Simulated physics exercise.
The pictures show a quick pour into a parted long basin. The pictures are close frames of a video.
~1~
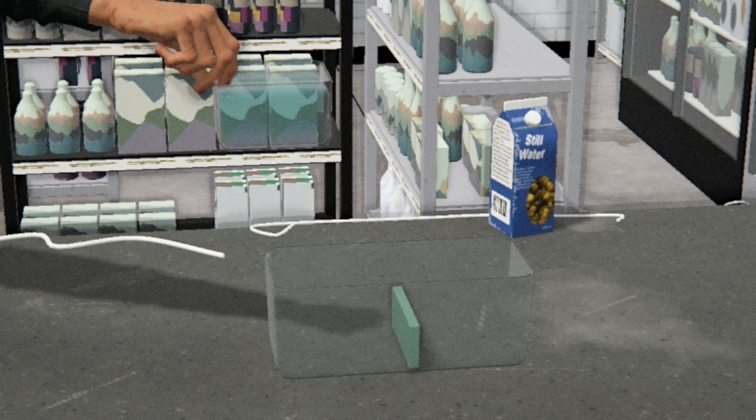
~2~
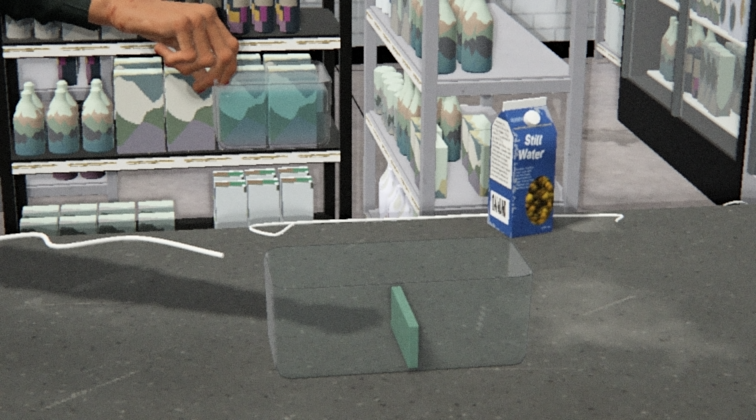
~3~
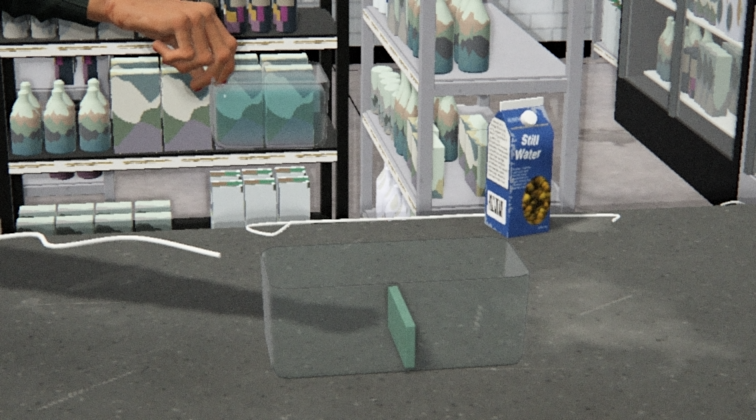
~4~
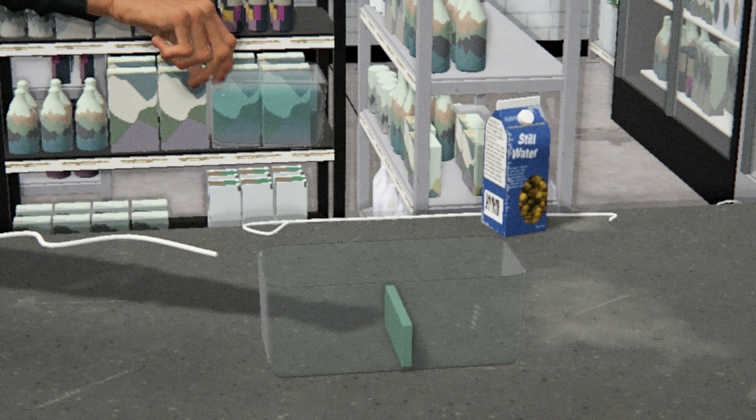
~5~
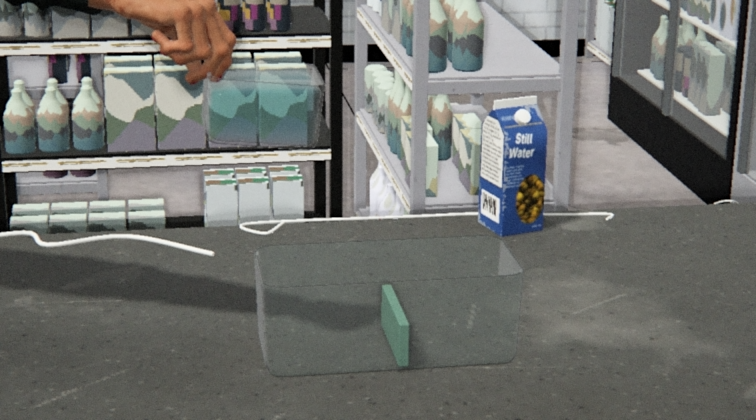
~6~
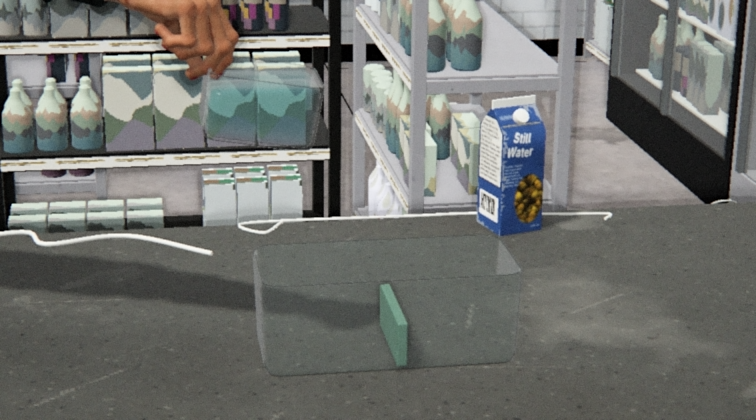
The video shows a hand holding a small transparent container above a clear long basin with a green divider, beside a blue carton on a gray counter before store shelves; the hand and container barely move, tilting very slightly rightward.
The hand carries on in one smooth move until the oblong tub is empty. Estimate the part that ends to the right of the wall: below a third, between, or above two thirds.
It comes to between a third and two thirds.
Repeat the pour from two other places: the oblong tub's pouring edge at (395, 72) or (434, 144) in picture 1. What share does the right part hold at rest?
Roughly 90 per cent, and 90 per cent.
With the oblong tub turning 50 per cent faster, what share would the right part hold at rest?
Roughly 45 in a hundred.
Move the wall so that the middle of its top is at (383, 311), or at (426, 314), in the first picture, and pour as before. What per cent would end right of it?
About 65 and 15 per cent.
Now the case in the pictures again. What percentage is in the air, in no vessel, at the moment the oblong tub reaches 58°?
Roughly 30 in a hundred.
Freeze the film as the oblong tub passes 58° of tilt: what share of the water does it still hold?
Roughly 55 in a hundred.
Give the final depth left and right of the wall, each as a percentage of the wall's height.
Left about 30, right about 40.
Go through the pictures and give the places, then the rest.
Tilt 0°; pouring edge (326, 73); surface from (216, 84) to (324, 80); the long basin's rim runs from (270, 270) to (523, 257); the wall's top is at (406, 307), in the first frame.
Tilt 0°; pouring edge (326, 73); surface from (216, 84) to (323, 80), in the second frame.
Tilt 2°; pouring edge (323, 74); surface from (213, 83) to (321, 80), in the third frame.
Tilt 3°; pouring edge (321, 75); surface from (211, 82) to (318, 80), in the fourth frame.
Tilt 6°; pouring edge (319, 77); surface from (208, 81) to (316, 79), in the fifth frame.
Tilt 9°; pouring edge (319, 80); surface from (207, 81) to (316, 79), in the sixth frame.
A moment on, the oblong tub is tipped part way and 57 per cent is still to pour, 8 is left of the wall and 3 right of it.
Next, the oblong tub is tipped on its side and 12 per cent is still to pour, 27 is left of the wall and 48 right of it.
Then the oblong tub is tipped right over and 0 per cent is still to pour, 46 is left of the wall and 49 right of it.
Later the oblong tub is tipped right over and 0 per cent is still to pour, 48 is left of the wall and 49 right of it.
In the end 48 per cent lies left of the wall, 49 right of it and 3 outside.
